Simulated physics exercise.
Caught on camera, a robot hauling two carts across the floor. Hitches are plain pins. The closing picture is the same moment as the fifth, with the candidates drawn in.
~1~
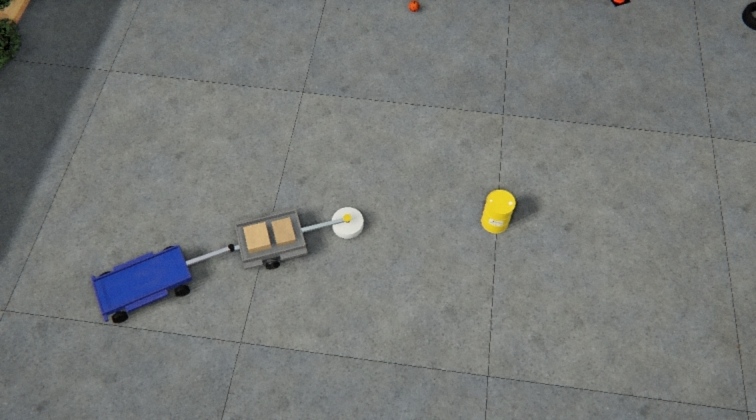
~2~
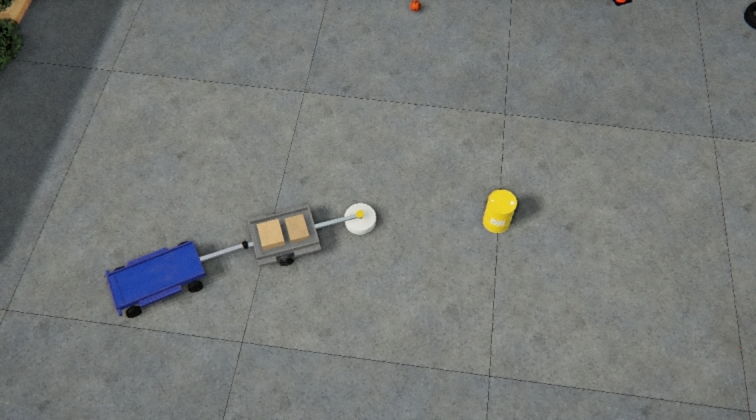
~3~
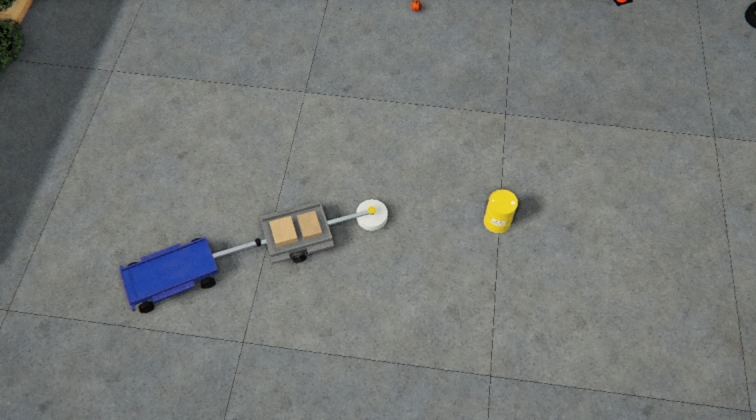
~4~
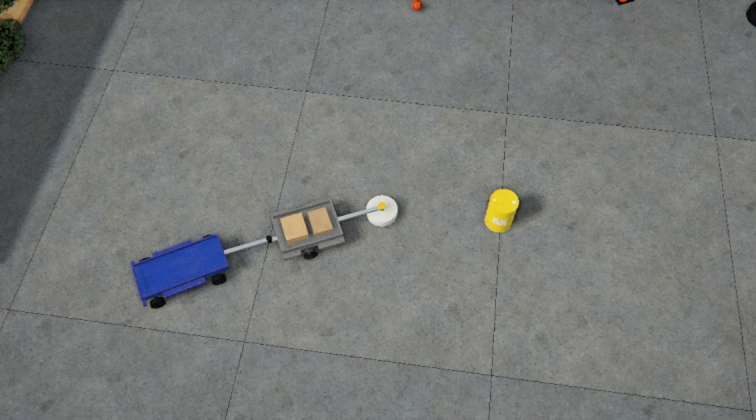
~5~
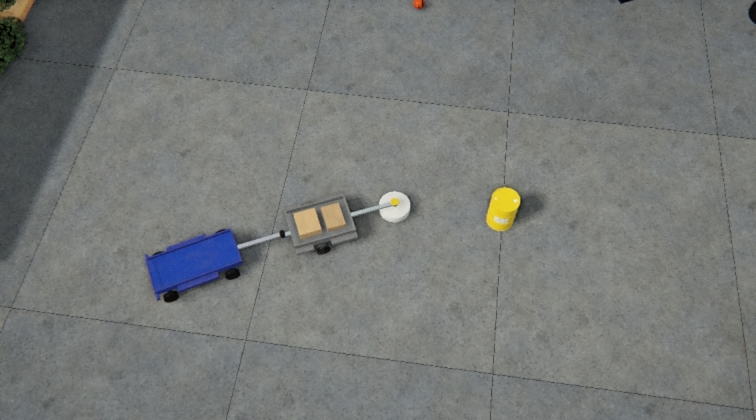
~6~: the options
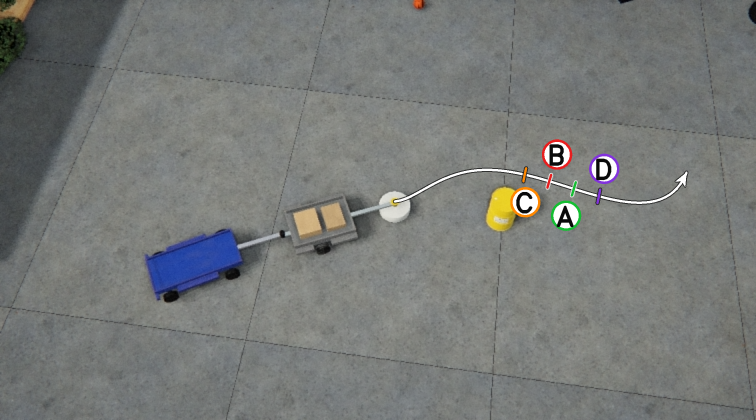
On a grey floor of large square slabs, a round white robot at the front of a line pulls a grey cart carrying two boxes, with a blue cart hitched behind. The train rolls a short way right and slightly upward, narrowing the gap to a yellow drum that stays put.
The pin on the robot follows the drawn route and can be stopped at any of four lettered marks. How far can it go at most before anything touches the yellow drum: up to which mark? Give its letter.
It should halt at C.
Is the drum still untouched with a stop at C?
Yes.
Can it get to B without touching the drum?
No.
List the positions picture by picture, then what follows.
The first picture shows yellow drum (495, 221); robot (348, 222); grey cart (270, 237).
The second picture shows robot (360, 218); grey cart (284, 234); blue cart (156, 275); yellow drum (496, 221).
The third picture shows robot (372, 214); grey cart (296, 231); blue cart (169, 271); yellow drum (497, 221).
The fourth picture shows robot (382, 210); grey cart (307, 227); blue cart (181, 267); yellow drum (498, 221).
The fifth picture shows robot (395, 206); grey cart (320, 222); blue cart (194, 261); yellow drum (500, 219).
On the marked copy, A at (574, 189); B at (549, 181); C at (525, 175); D at (599, 196); the route from (395, 201) via (546, 180) to (687, 173).
With C. Early on, robot (438, 186), last cart (245, 245).
Further on, robot (482, 174), last cart (293, 231).
At the end, robot (523, 179), last cart (332, 217); nothing has been touched.
As for the rest, A is too far, the drum has been hit; B is too far, the drum has been hit; D is too far, the drum has been hit.
